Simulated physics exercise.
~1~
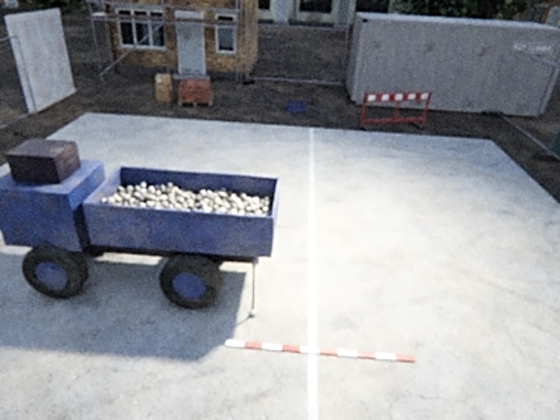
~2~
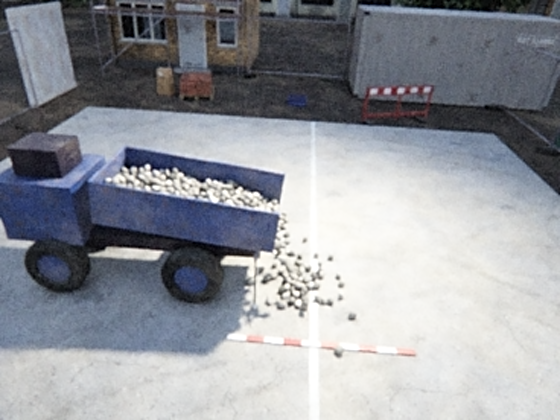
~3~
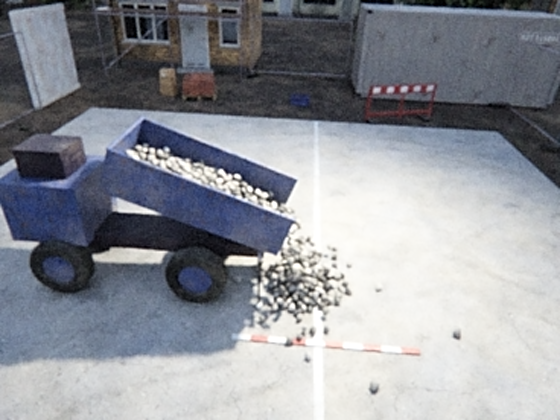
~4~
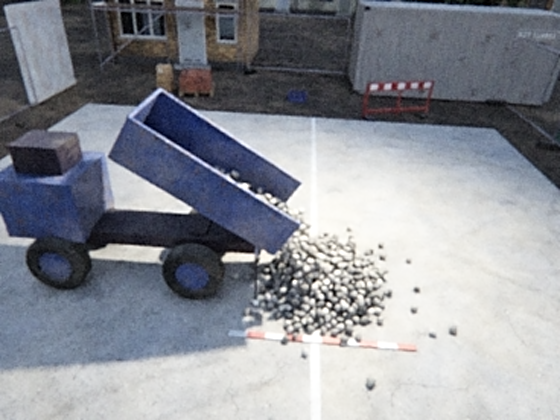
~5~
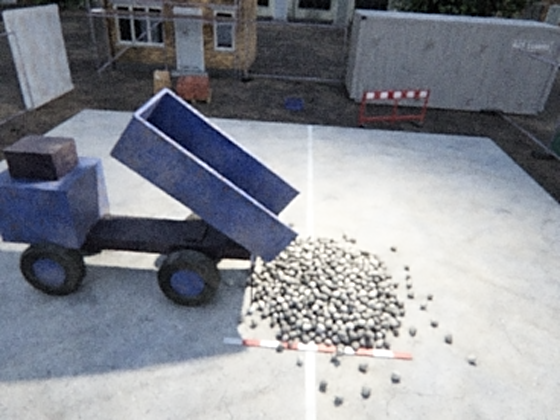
In this clip, a blue tipper truck loaded with rounded stones stands on a pale floor while its body tilts steadily, spilling them off the right end. They pile up across a painted white line, some rolling farther right, until the raised body is empty and most lie past the line.
